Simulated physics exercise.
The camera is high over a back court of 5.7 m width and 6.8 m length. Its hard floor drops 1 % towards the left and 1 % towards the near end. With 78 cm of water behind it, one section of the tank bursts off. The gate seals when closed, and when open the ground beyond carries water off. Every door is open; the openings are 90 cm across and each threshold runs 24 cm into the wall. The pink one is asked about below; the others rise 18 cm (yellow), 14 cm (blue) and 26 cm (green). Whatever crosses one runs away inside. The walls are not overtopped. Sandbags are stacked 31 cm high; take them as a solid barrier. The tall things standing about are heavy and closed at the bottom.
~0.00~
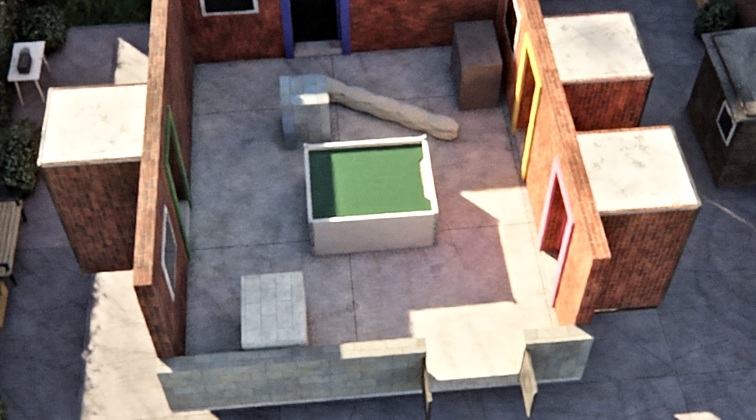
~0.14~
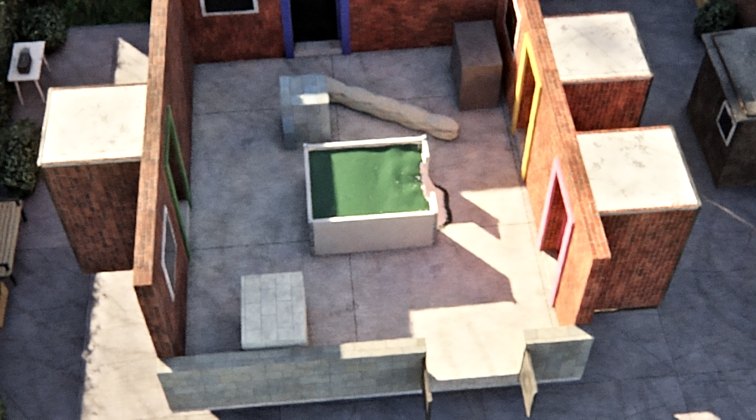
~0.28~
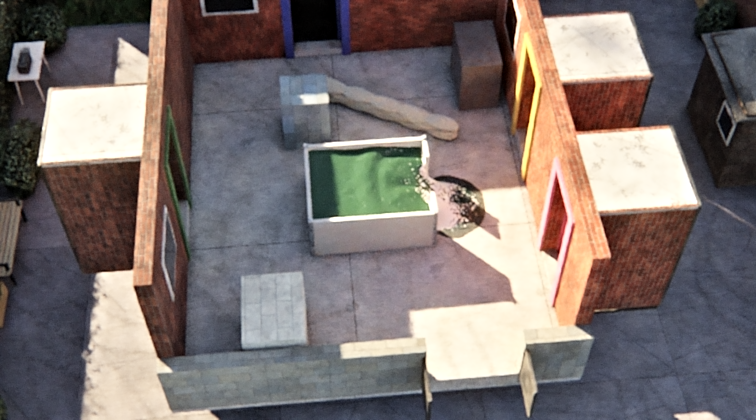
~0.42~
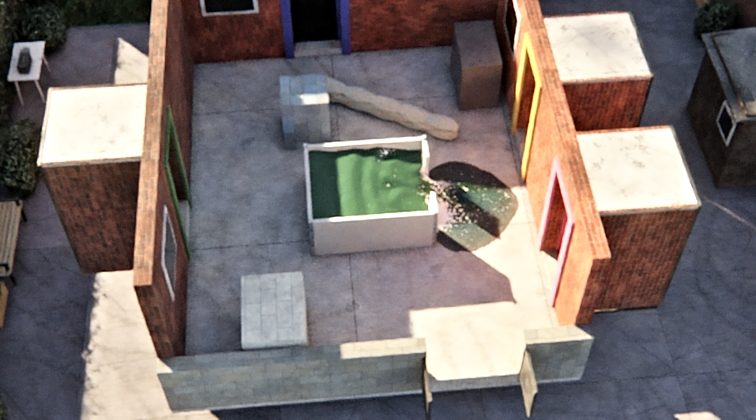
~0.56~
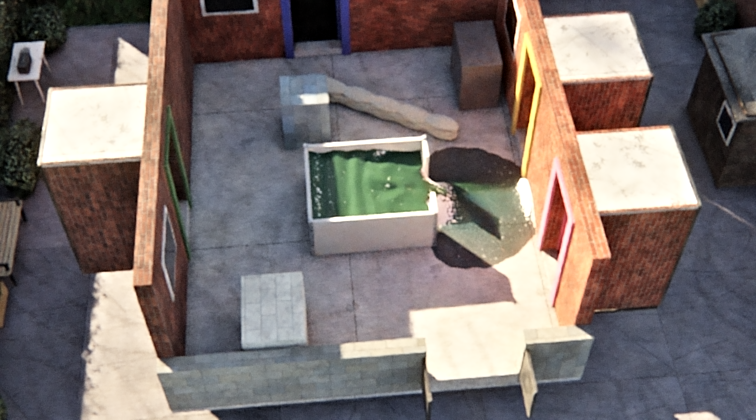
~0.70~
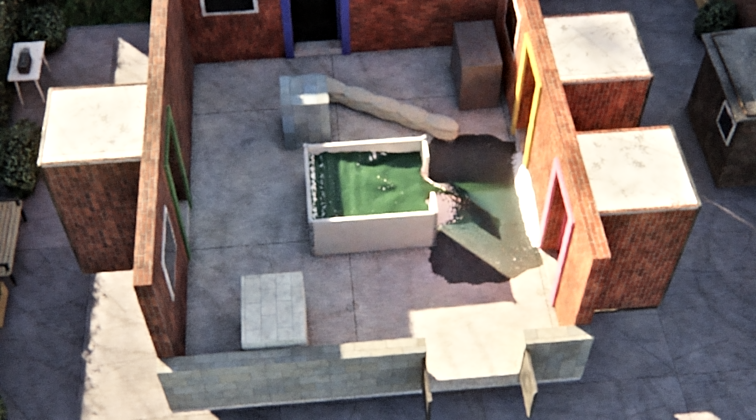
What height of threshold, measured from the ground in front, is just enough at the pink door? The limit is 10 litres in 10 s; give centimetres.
About 15 cm.
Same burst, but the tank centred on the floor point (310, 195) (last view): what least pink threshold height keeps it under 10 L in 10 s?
About 12.0 cm.
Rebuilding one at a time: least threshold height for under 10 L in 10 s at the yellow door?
About 25 cm at yellow.
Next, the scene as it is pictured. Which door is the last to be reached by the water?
It is the green one.
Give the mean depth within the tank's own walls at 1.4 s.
About 53 cm.
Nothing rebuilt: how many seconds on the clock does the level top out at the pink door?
Near 1.4 s.
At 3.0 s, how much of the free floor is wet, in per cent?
About 35 per cent.
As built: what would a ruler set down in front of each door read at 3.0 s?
Depths in cm: Pink 10, yellow 16, blue 0, green 0.
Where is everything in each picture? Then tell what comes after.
The first picture shows the tank at (369, 182) is whole and still, 78 cm deep; the pink door at (555, 236) is dry.
In the second picture, water pours out at (427, 197) and has run 0.3 m, to (448, 219); about 12 cm deep outside, 78 cm at the back.
In the third picture, the front is at (479, 213), 0.9 m from the gap at (427, 198); 0.8 m2 of floor is wet, 78 cm left at the back.
In the fourth picture, the gap is at (427, 198), the front 1.5 m out at (514, 205); the back of the tank holds 78 cm.
In the fifth picture, the front is at (534, 230), 1.7 m from the gap at (427, 198); 3.3 m2 of floor is wet, 72 cm left at the back.
In the sixth picture, water pours out at (427, 198) and has run 1.9 m, to (540, 257); about 5 cm deep outside, 65 cm at the back; the pink door at (555, 236), 2.3 m from the gap, is still 0.3 m from the nearest water.
After 1.4 s water covers 20 % of the floor, deepest (38 cm) near (524, 204); 15 cm at the pink door, 11 litres in over its 5 cm threshold.
After 3.0 s water covers 35 % of the floor, deepest (25 cm) near (493, 111); 10 cm at the pink door, 62 litres in over its 5 cm threshold.
After 10.0 s water covers 90 % of the floor, deepest (10 cm) near (547, 356); 5 cm at the pink door, 99 litres in over its 5 cm threshold.
At the pink door as built, the water arrived by 0.8 s and peaked near 15 cm at 1.4 s.
With a threshold of 13.5 cm, 14 litres would have come in within the 10 s; with 18 cm, 3 litres. So under 10 litres takes about 15 cm.
